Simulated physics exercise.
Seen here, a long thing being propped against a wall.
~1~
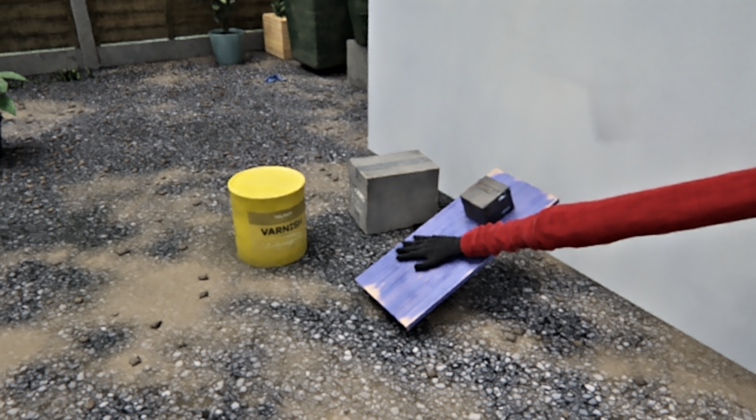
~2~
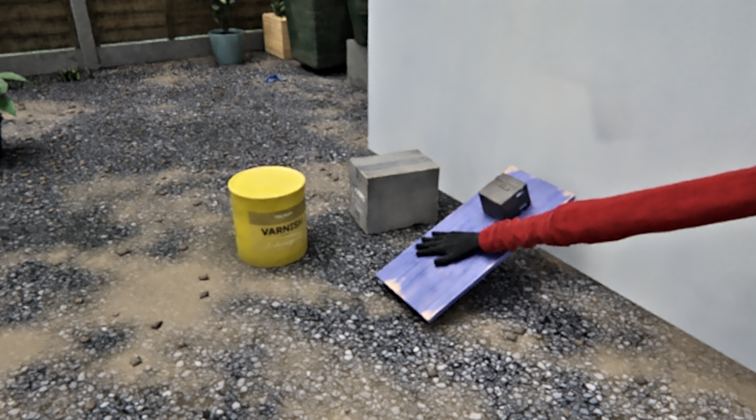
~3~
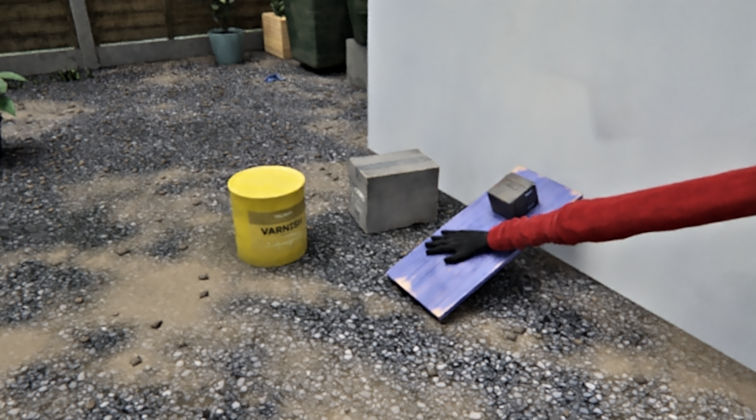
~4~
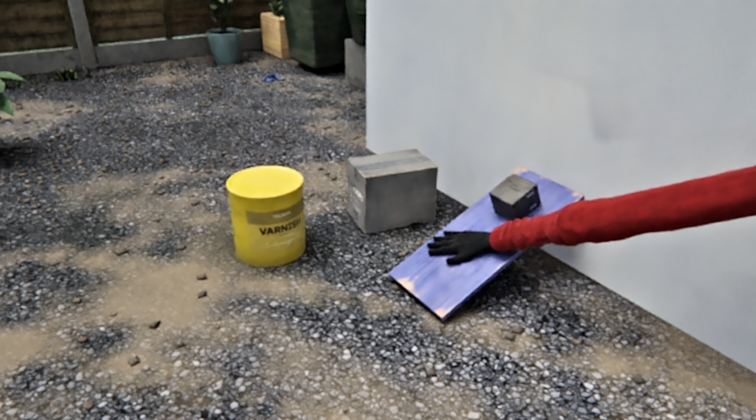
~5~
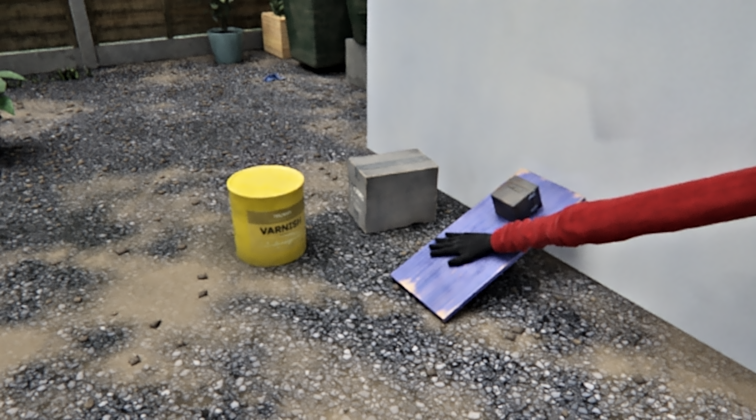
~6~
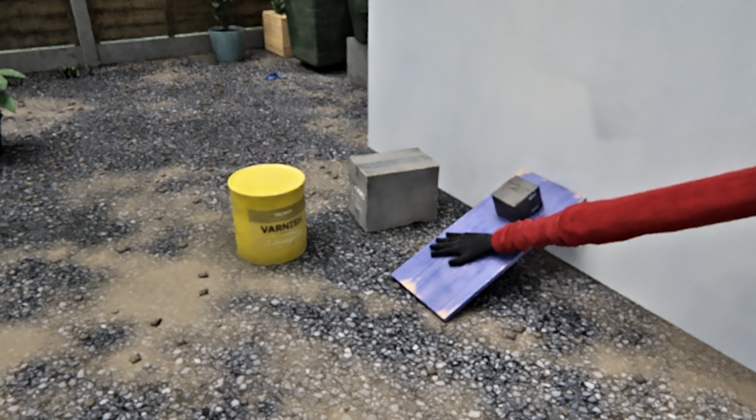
A gloved hand slides a blue board slightly right and leans it against the wall.
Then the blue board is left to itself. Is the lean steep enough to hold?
Outcome: The board gives way.
Then, 0.30 s later than the last frame, blue board leaning 23° more than when let go near (478, 271).
Then, 0.60 s later than the last frame, blue board leaning 24° more than when let go near (470, 277).
Then, 1.30 s later than the last frame, blue board leaning 24° more than when let go near (466, 277).
When it is over, moved from the start, blue board; the other 2 as before. End places, in pixels of the last picture, blue board near (467, 277). The board slides down.
